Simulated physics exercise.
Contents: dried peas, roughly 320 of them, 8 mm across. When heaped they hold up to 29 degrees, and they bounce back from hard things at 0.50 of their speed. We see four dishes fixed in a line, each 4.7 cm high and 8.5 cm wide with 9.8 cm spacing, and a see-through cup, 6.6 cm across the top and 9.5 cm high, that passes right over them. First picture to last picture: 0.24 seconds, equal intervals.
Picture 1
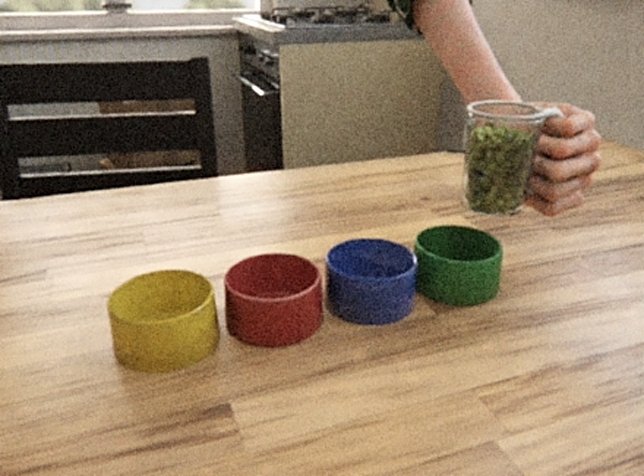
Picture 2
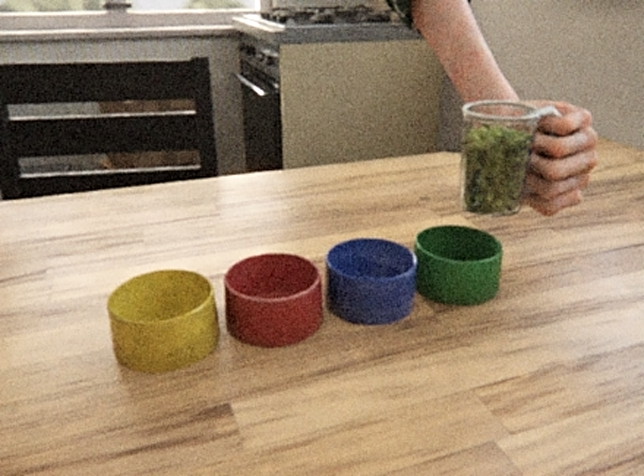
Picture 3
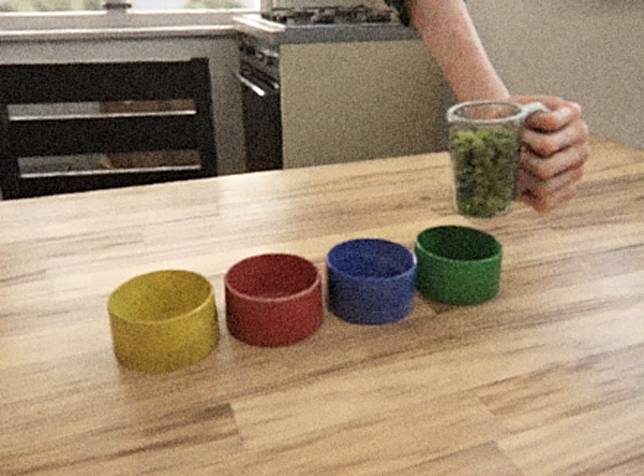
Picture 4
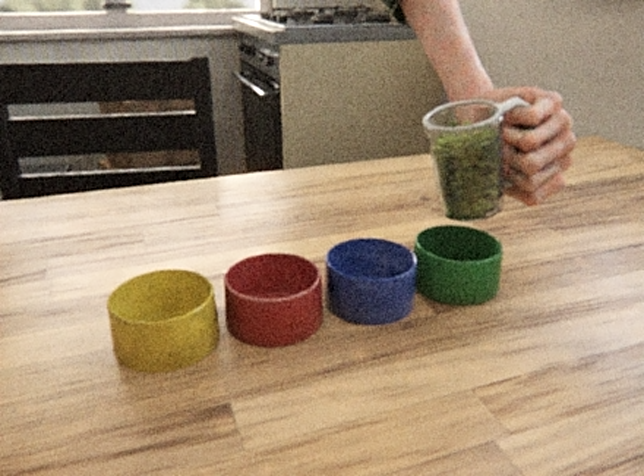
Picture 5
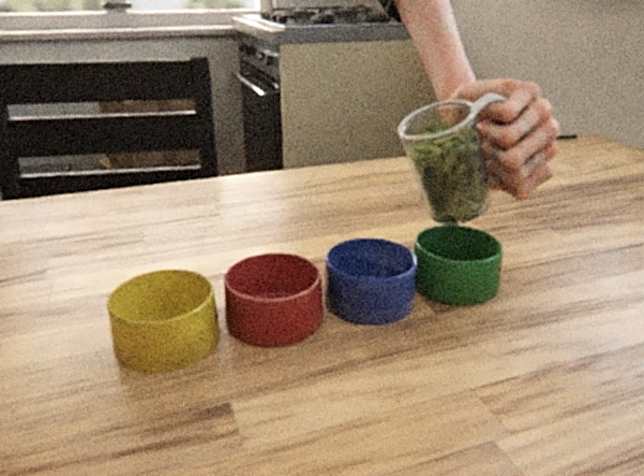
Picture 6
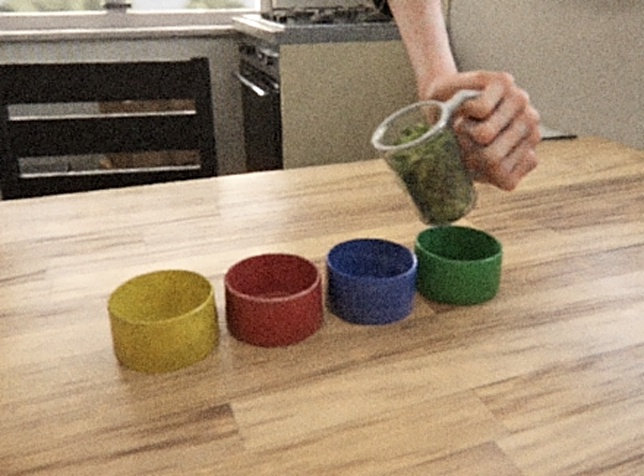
A hand at the upper right holds a clear cup of green pieces by its handle above a light wooden table, seen from slightly above in a kitchen with a dark chair and an oven behind. Four open round dishes sit in a slanting row, yellow, red, blue and green from left to right. The hand moves the cup leftward, gradually tilting its rim to the left, while the dishes and camera stay still.
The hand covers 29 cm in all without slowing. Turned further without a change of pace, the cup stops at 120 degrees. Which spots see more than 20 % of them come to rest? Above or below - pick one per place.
Red: Below; blue: Below; green: Below; yellow: Above; counter: Above.
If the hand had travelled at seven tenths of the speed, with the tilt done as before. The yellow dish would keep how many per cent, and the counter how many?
Shares: Yellow 70, counter 20.
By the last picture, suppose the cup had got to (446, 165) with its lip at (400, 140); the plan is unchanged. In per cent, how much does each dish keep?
Red 0; blue 0; green 0; yellow 80.
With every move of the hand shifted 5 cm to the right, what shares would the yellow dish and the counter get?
Shares would be yellow 90 and counter 10.
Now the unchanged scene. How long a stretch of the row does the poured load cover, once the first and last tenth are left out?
That stretch comes to around 21 cm.
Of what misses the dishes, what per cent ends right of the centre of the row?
About 0 per cent.
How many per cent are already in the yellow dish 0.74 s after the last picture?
About 70 percent up to now.
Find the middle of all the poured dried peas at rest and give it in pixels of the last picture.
Close to pixel (146, 327).
Then, 0.26 s after the last picture, tilt 74 degrees; cup holds 100 %.
Then, 0.44 s after the last picture, tilt 105 degrees; cup holds 95 %, yellow 5 %.
Then, 0.74 s after the last picture, tilt 120 degrees; cup holds 5 %, yellow 70 %.
In the end, red 0 %, blue 0 %, green 0 %, yellow 70 %, counter 30 %.
